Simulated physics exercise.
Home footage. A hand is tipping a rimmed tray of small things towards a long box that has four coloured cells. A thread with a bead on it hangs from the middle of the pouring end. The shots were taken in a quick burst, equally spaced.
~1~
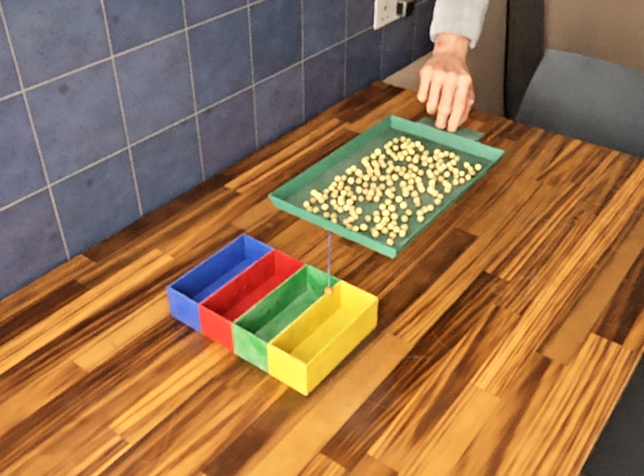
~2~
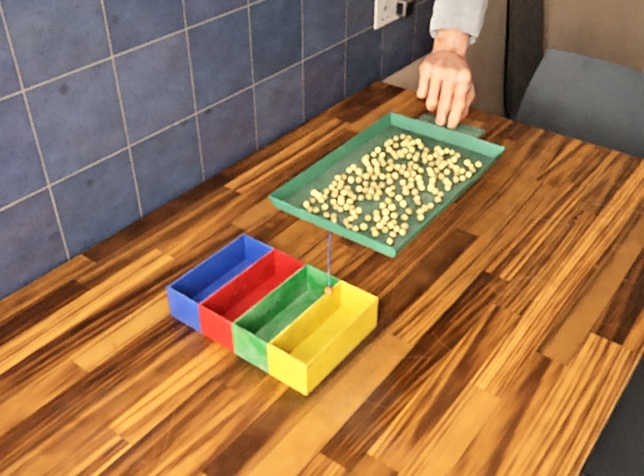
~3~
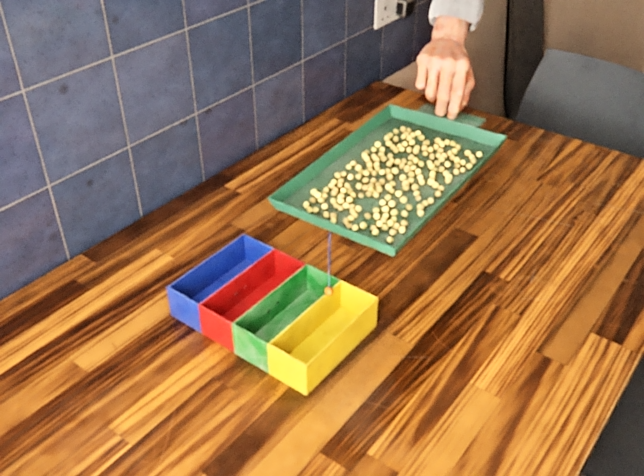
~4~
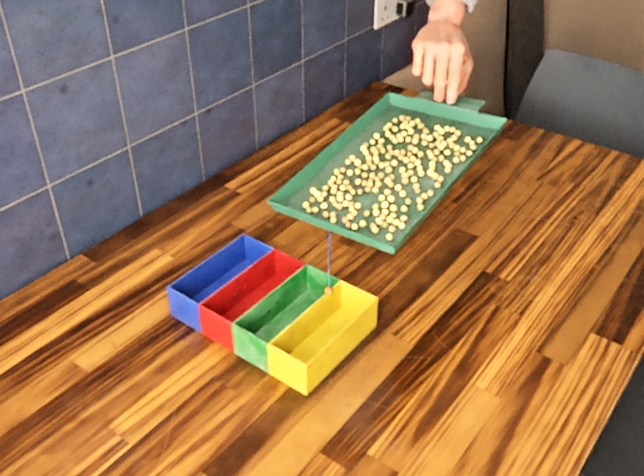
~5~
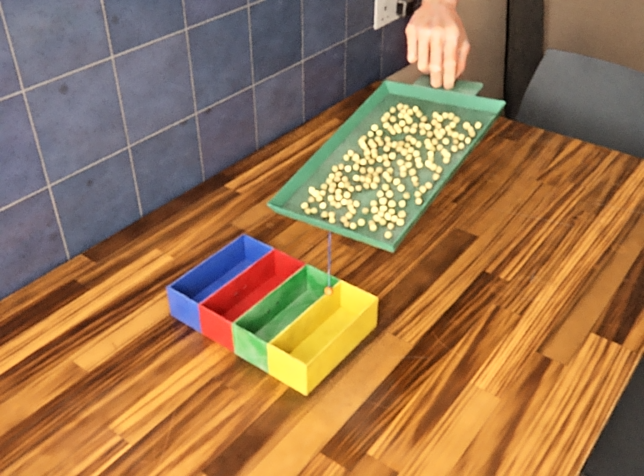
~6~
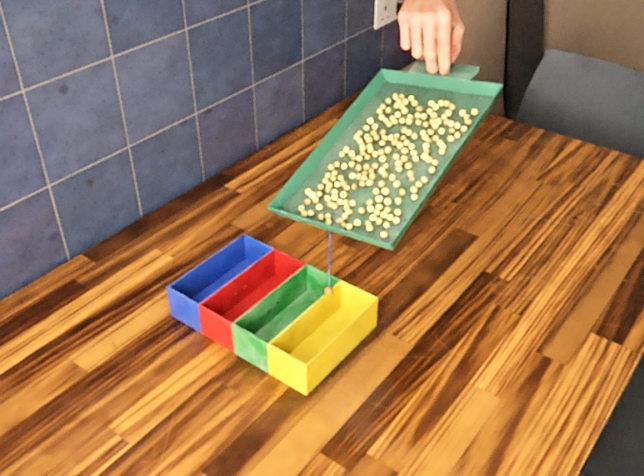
A green rimmed tray of pale soya beans is held by its far end above a striped wooden table, seen from above at an angle, with blue wall tiles at left and a grey chair at right. Below its near edge, where a thread hangs, sits a box with blue, red, green and yellow cells. The hand steadily raises the far end, steepening the tray, while the camera stays still.
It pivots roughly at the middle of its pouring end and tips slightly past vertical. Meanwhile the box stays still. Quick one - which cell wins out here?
The red one wins out.
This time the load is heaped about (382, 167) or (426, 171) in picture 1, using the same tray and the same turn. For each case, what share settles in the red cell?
Close to 70 in a hundred, then close to 70 in a hundred.
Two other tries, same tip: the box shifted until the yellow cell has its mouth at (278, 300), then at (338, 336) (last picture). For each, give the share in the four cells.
Estimate: 90 % first, 100 % second.
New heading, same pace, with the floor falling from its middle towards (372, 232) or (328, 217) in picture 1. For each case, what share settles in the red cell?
The first try would leave around 0 per cent there, the second around 30 per cent.
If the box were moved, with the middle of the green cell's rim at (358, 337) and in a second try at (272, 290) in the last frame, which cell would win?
Case A: Blue; case B: That green cell.
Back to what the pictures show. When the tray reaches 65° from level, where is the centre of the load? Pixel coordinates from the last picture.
Somewhere about (291, 216).
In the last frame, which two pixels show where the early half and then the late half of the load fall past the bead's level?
(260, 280) first, (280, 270) later.
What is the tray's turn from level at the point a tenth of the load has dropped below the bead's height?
70°.
Soon, tray tipped steeply; most on the tray; a stray few in the red cell; a stray few in the green cell; a stray few in the blue cell; about a quarter falling or outside the box.
A while on, tray tipped past a quarter turn; a small part on the tray; about half in the red cell; about a quarter in the green cell; a stray few in the blue cell; a stray few in the yellow cell; a small part falling or outside the box.
Towards the end, tray tipped past a quarter turn; about two thirds in the red cell; about a third in the green cell; a stray few in the blue cell; a stray few in the yellow cell; a stray few falling or outside the box.
Finally, tray tipped past a quarter turn; about two thirds in the red cell; about a third in the green cell; a stray few in the blue cell; a stray few in the yellow cell; a stray few outside the box.
